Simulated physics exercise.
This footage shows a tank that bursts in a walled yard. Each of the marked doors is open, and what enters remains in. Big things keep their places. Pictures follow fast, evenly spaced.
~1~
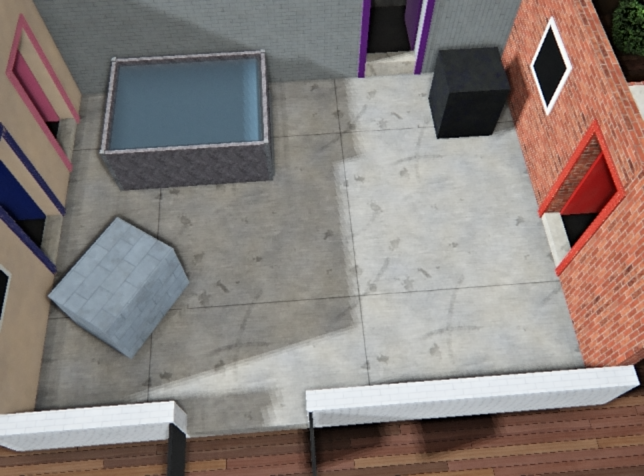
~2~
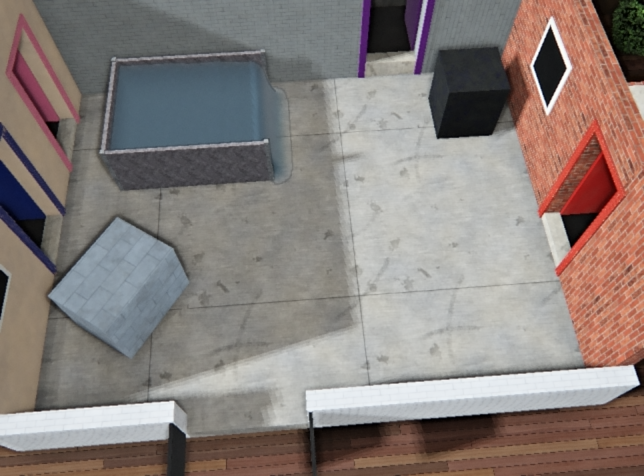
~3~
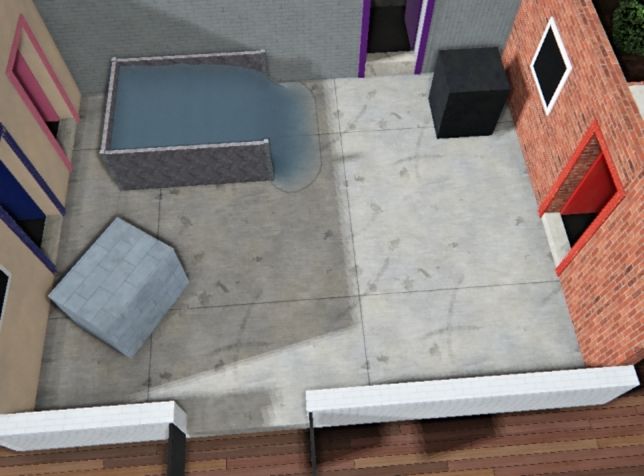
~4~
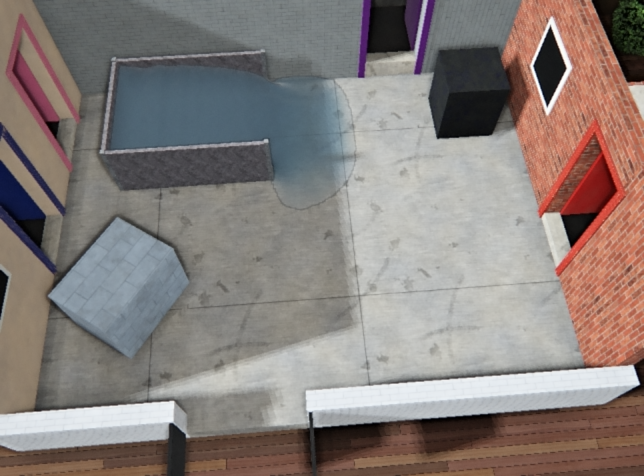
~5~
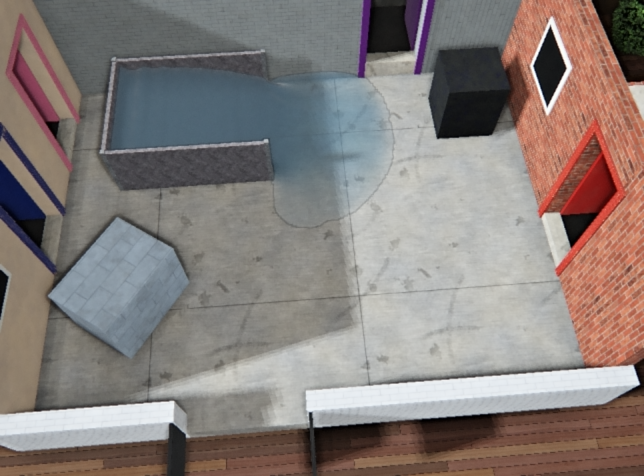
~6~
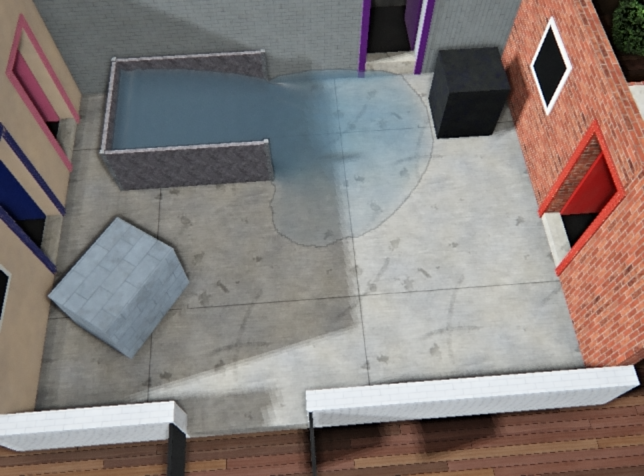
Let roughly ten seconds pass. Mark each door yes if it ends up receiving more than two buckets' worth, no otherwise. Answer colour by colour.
Purple door - no, pink door - no, red door - yes, blue door - no.
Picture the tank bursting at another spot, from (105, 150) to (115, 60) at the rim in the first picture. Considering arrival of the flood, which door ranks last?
The red door.
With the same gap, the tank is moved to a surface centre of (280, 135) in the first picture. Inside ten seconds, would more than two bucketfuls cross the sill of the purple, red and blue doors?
My take: Purple overshoots; red overshoots; blue overshoots.
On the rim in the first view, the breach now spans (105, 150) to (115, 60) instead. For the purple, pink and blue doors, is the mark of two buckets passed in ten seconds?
Briefly, the purple one remains below the line, the pink one crosses the line, and the blue one crosses the line.
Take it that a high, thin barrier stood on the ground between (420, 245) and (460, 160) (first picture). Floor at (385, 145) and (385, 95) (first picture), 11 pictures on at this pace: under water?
As listed: Flooded, under water.
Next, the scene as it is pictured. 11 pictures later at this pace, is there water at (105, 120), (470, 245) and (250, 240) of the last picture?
Result, in that order: Not wetted / wetted / not wetted.
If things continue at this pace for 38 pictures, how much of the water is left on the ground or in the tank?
I'd put it near 96 %.
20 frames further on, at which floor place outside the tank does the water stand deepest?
Somewhere near (556, 384), I think.
A moment on, water covers 35 % of the floor; the purple door wet at the sill, nothing in, the pink door not reached, the red door not reached, the blue door not reached.
Next, water covers 45 % of the floor; the purple door wet at the sill, nothing in, the pink door not reached, the red door under two buckets in, the blue door not reached.
Then, water covers 50 % of the floor; the purple door under two buckets in, the pink door not reached, the red door over two buckets in, the blue door not reached.
Later, water covers 80 % of the floor; the purple door under two buckets in, the pink door wet at the sill, nothing in, the red door far over two buckets in, the blue door not reached.
In the end, water covers 100 % of the floor; the purple door under two buckets in, the pink door wet at the sill, nothing in, the red door far over two buckets in, the blue door wet at the sill, nothing in.
